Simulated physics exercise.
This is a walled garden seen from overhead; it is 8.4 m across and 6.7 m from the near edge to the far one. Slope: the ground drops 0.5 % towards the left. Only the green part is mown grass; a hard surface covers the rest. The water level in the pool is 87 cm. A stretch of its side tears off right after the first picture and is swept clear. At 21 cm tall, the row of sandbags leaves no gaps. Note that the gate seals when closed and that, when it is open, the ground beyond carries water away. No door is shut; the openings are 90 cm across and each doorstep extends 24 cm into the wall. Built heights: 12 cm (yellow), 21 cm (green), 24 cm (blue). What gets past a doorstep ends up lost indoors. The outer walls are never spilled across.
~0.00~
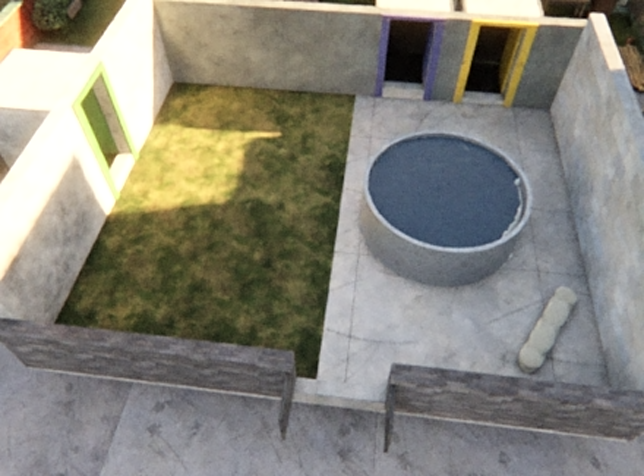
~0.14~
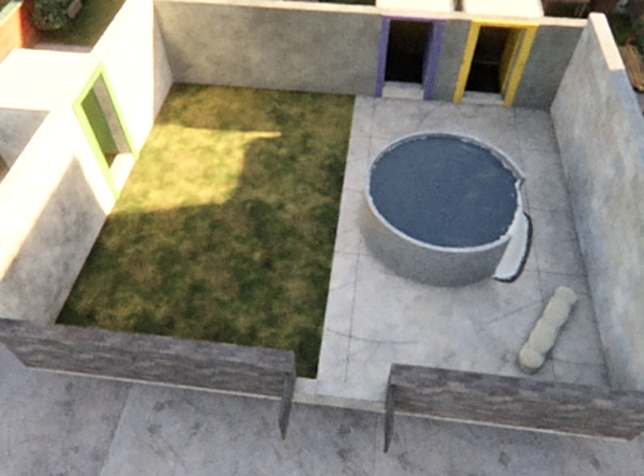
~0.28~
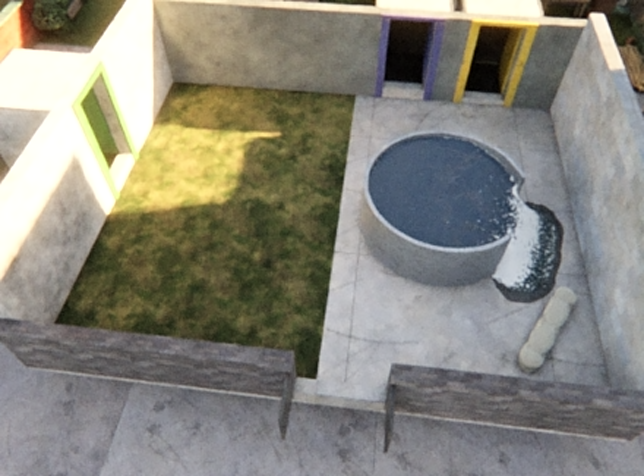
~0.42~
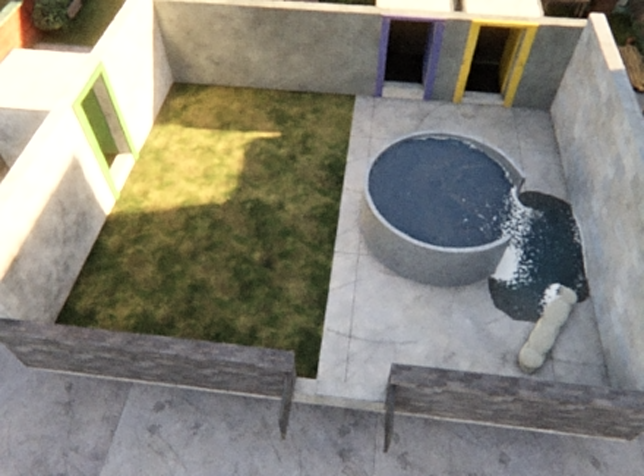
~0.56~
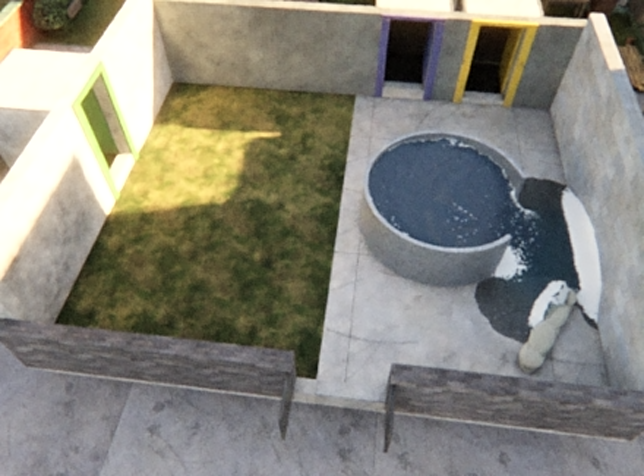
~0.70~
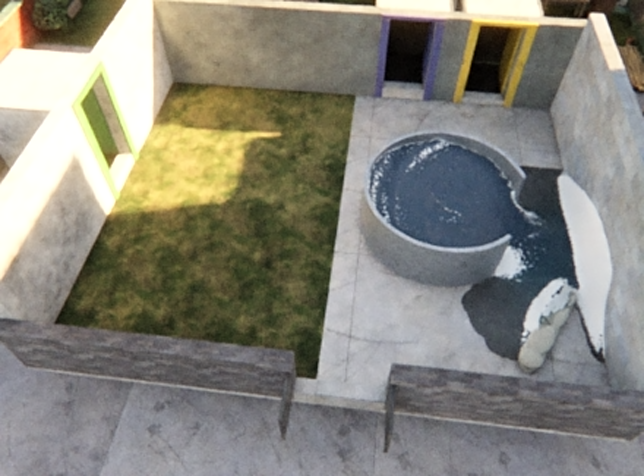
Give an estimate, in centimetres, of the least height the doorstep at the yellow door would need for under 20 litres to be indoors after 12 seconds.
Some 19 cm above the ground.
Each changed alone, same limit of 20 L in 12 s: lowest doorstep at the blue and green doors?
Roughly 6.0 cm for the blue door and roughly 8.5 cm for the green door.
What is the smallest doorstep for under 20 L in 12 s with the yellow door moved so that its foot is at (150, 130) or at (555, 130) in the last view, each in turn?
First place around 9.0 cm, second around 17 cm.
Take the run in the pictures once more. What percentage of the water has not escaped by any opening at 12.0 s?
Roughly 92 %.
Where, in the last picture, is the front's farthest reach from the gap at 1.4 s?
Close to pixel (547, 114).
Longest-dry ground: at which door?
Last door: Green.
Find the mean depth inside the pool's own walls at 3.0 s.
Around 37 cm on average.
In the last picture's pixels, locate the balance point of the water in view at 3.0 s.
Centre estimate: (473, 241) px, approximately.
After 1.4 s water covers 15 % of the floor, deepest (65 cm) near (577, 257); it has not reached the yellow door.
After 3.0 s water covers 40 % of the floor, deepest (40 cm) near (610, 413); 24 cm at the yellow door, 33 litres in over its 12 cm doorstep.
After 12.0 s water covers 100 % of the floor, deepest (14 cm) near (156, 118); 6 cm at the yellow door, 105 litres in over its 12 cm doorstep.
At the yellow door as built, the water arrived by 2.0 s and peaked near 24 cm at 3.0 s.
With a doorstep of 17.5 cm, 32 litres would have come in within the 12 s; with 20.5 cm, 13 litres. So under 20 litres takes about 19 cm.
